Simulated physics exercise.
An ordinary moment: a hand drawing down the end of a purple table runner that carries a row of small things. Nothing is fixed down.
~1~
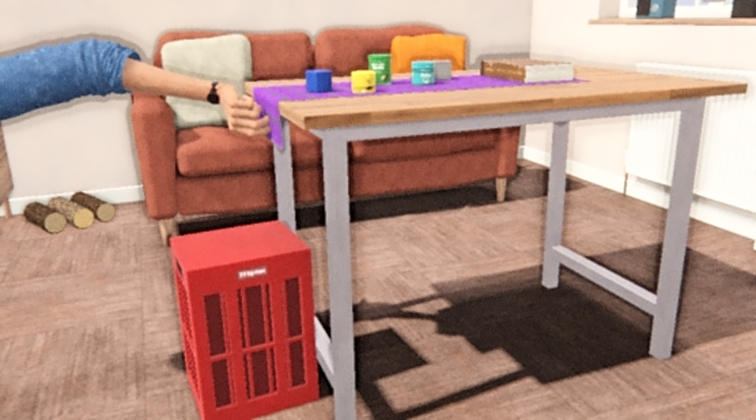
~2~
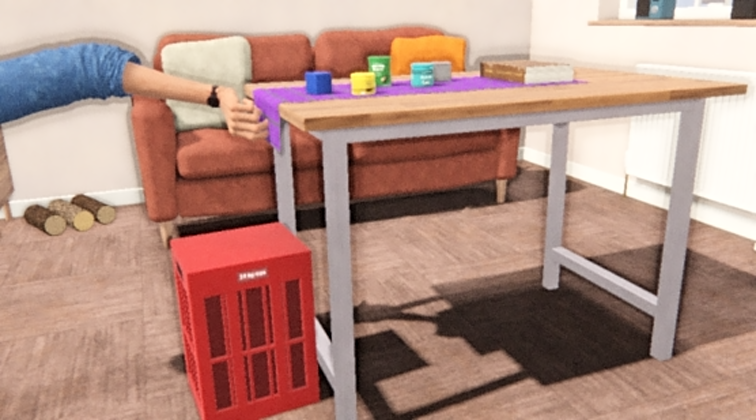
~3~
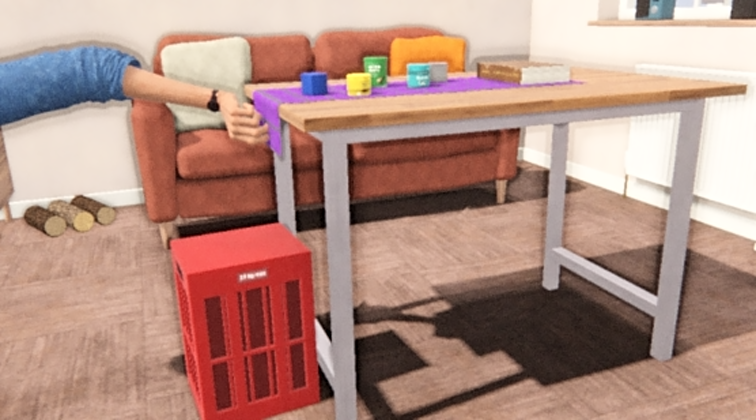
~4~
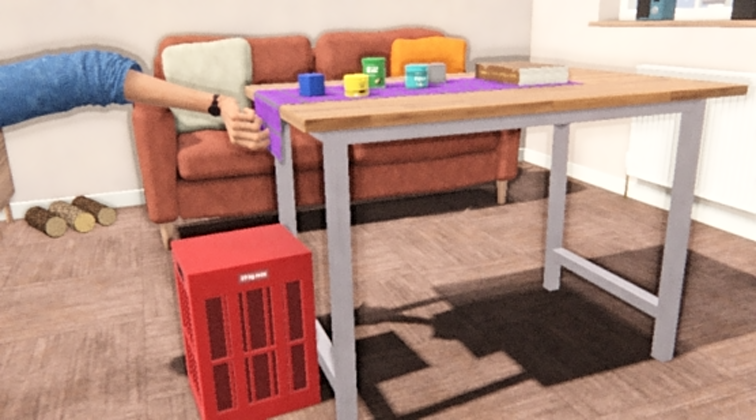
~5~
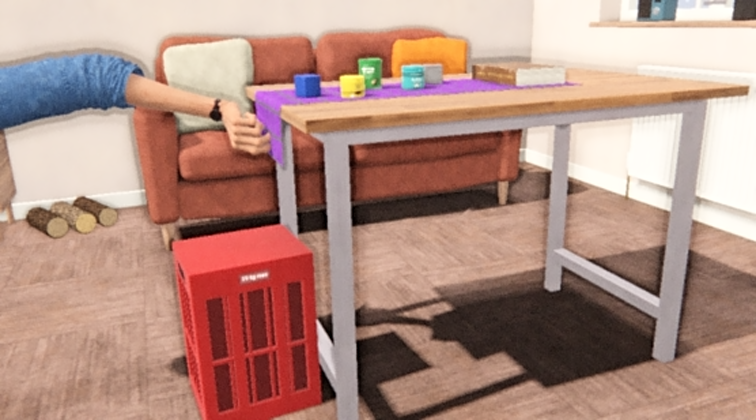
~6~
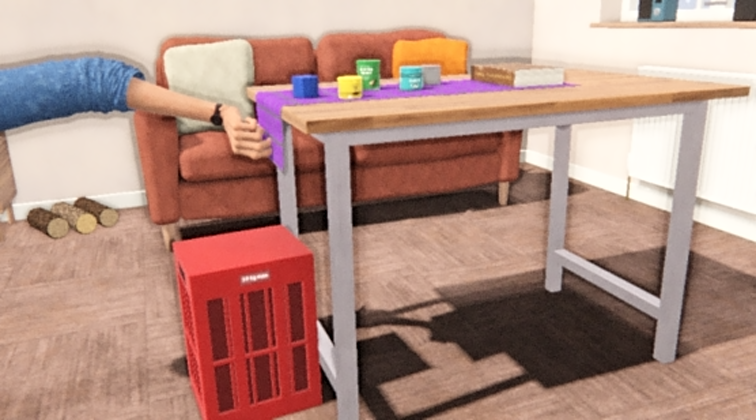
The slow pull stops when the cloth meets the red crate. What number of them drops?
Over the edge go two.
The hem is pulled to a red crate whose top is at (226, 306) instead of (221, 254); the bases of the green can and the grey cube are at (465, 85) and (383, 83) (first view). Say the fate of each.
The green can remains up, the grey cube tumbles off.
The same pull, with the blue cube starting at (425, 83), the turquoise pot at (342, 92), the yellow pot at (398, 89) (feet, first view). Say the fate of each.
The blue cube remains up; the turquoise pot is carried off; the yellow pot keeps its place on top.
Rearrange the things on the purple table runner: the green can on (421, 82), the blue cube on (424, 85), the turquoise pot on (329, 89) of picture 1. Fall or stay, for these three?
The green can does not fall; the blue cube keeps its place on top; the turquoise pot drops off.
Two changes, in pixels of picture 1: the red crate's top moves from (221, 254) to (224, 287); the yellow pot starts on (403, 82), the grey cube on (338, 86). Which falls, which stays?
The yellow pot holds on; the grey cube comes down.
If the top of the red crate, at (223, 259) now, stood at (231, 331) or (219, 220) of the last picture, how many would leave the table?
Then 4 and 1.
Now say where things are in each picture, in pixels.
In the first frame, hem (283, 151); blue cube (319, 71); yellow pot (363, 72); green can (380, 55); turquoise pot (423, 62); grey cube (442, 61); top of the crate (221, 254).
In the second frame, hem (281, 154); blue cube (319, 73).
In the third frame, hem (283, 159); yellow pot (359, 75).
In the fourth frame, hem (282, 163); green can (374, 59); top of the crate (222, 258).
In the fifth frame, hem (284, 169); turquoise pot (413, 66).
In the sixth frame, hem (284, 173); blue cube (305, 76); yellow pot (350, 78); green can (368, 60); turquoise pot (411, 67); grey cube (431, 66).
Early on, hem near (273, 201); blue cube gone.
Midway, hem on the crate; blue cube and yellow pot gone.
Finally, hem on the crate; blue cube and yellow pot gone. The table loses two.
